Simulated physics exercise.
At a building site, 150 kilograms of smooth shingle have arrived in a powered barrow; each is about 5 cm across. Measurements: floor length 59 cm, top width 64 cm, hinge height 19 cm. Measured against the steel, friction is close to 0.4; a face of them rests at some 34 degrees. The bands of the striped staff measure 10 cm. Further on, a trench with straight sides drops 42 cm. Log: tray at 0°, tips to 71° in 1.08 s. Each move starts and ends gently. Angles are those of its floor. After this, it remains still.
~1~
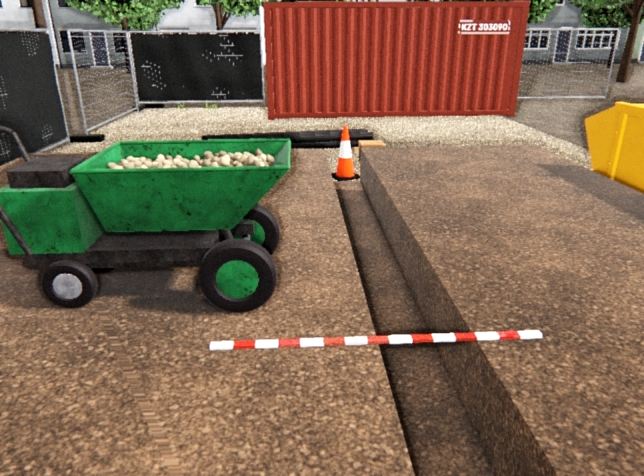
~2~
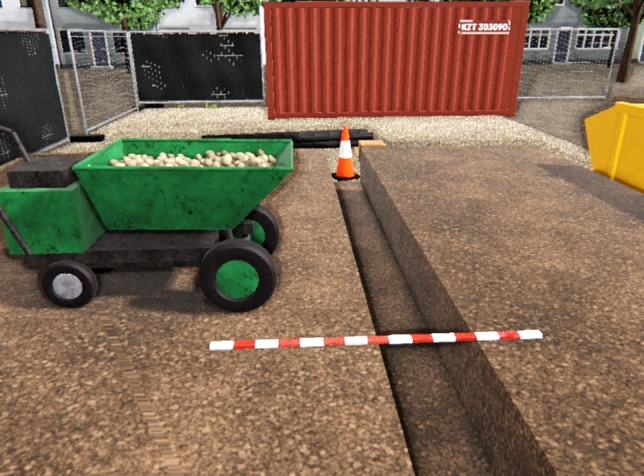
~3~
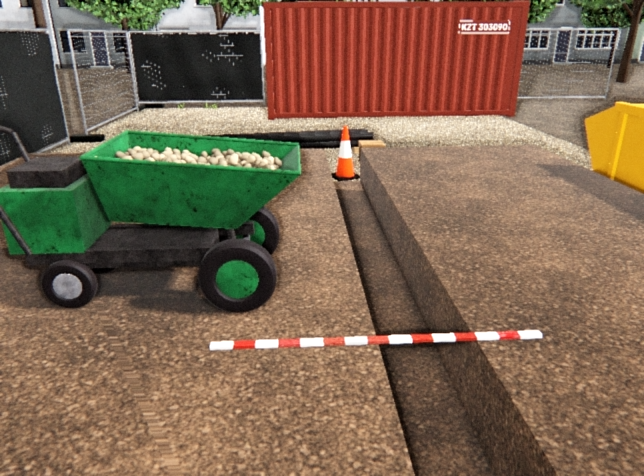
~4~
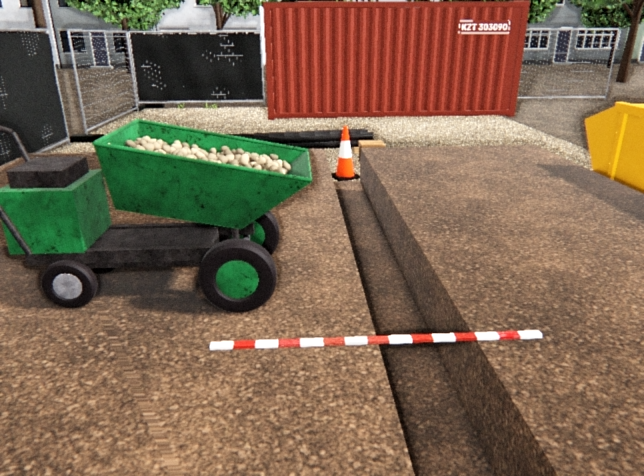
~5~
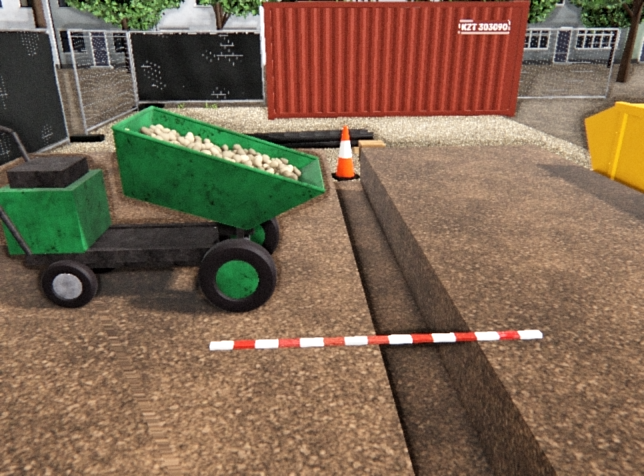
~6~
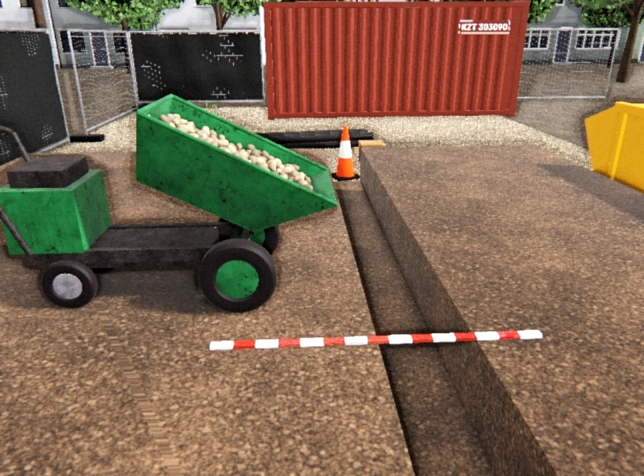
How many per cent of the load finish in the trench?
About 100 per cent.
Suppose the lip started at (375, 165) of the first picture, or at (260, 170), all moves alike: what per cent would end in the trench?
That gives roughly 30 per cent and roughly 85 per cent.
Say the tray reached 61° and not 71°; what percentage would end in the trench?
Then about 100 per cent.
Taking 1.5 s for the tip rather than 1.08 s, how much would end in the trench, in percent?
With that timing, about 100 per cent.
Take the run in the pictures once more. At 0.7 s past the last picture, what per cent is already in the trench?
At that moment: Approx. 50 %.
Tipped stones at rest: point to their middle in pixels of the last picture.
The middle should be near (402, 330).
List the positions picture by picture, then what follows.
In the first frame, the tray is at 0°, its lip at (289, 168); the top of the load is at (222, 160).
In the second frame, the tray is at 1°, its lip at (292, 169); the top of the load is at (199, 161).
The third frame shows lip at (300, 173), floor tilted 5°, highest stones at (143, 156).
The fourth frame shows lip at (312, 181), floor tilted 11°, highest stones at (143, 146).
In the fifth frame, the tray is at 18°, its lip at (324, 191); the top of the load is at (154, 133).
In the sixth frame, the tray is at 27°, its lip at (337, 205); the top of the load is at (171, 122).
Then, 0.4 s after the last picture the floor is at 60°, 100 % in the tray; the foremost stones are at (363, 242).
Then, 0.7 s after the last picture the floor is at 71°, 50 % in the tray, 50 % in the trench; the foremost stones are at (431, 332).
Then, 1.1 s after the last picture the floor is at 71°, 12 % in the tray, 88 % in the trench; the foremost stones are at (428, 300).
Then, 3.0 s after the last picture the floor is at 71°, 0 % in the tray, 100 % in the trench; the foremost stones are at (429, 297).
